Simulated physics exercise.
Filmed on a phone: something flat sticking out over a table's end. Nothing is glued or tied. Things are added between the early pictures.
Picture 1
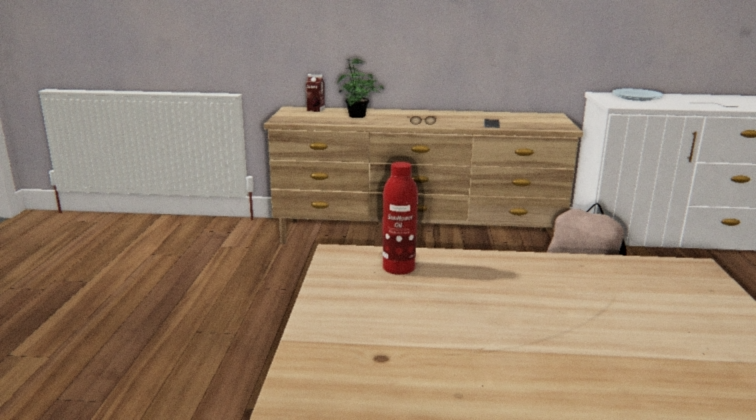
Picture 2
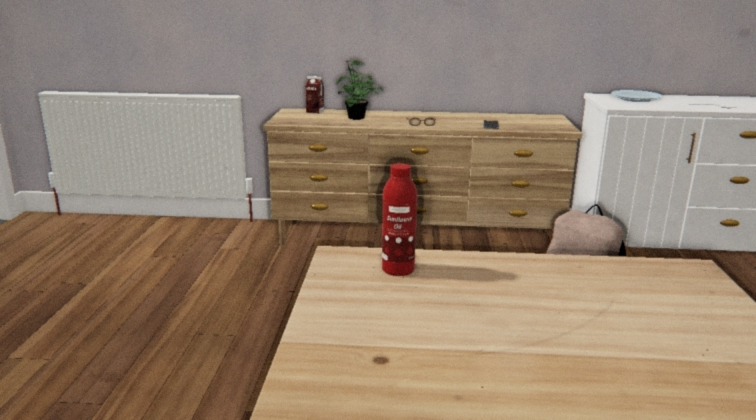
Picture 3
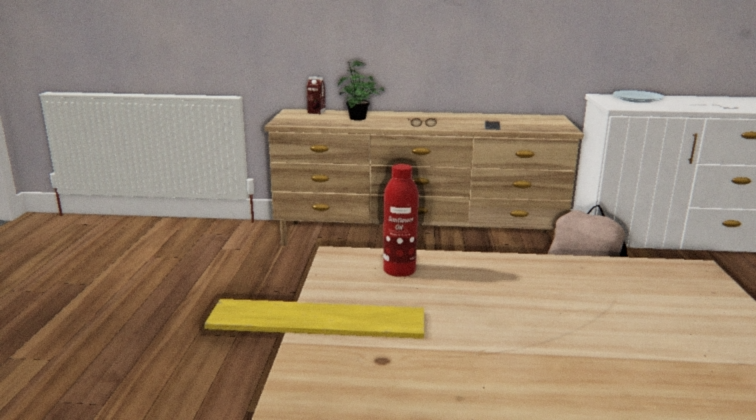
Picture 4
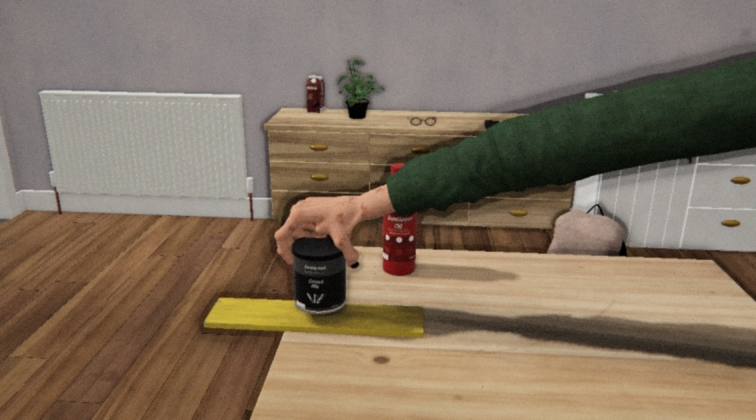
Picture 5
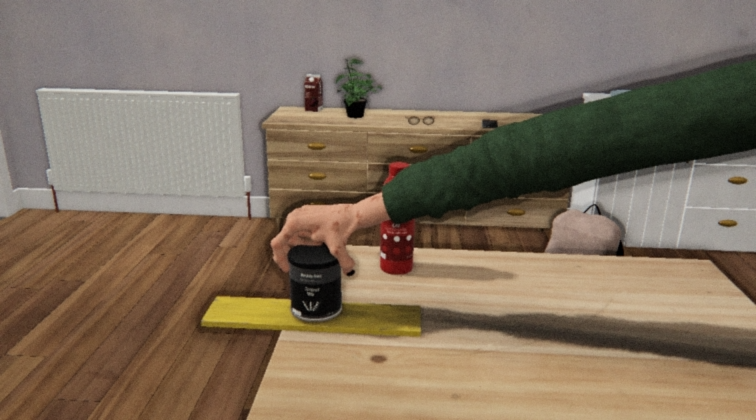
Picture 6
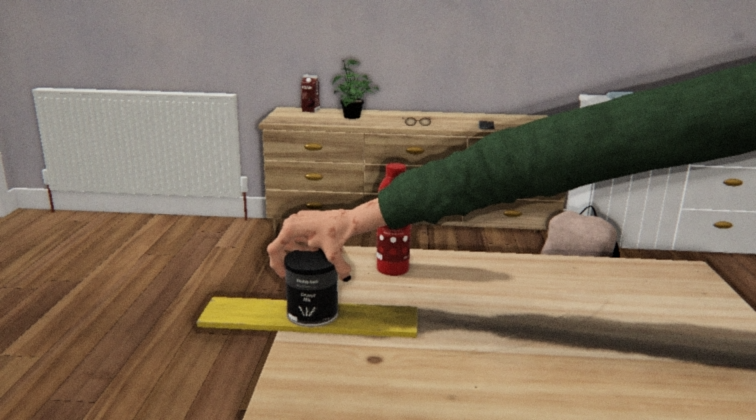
In a room with drawers along the back wall, a red bottle stands on a wooden table, and then a yellow plank appears, jutting out over the table's left end. A green-sleeved arm then reaches in from the right, lowers a black tin onto the plank and keeps its hand on it.
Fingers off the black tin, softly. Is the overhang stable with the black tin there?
In the end the plank holds.
Then, 0.60 s on from there, no change.
Then, 1.40 s on from there, black tin resting near (312, 287).
In the end, all 3 unmoved. At the end, from the last picture's camera, black tin near (312, 287). The plank keeps its balance.
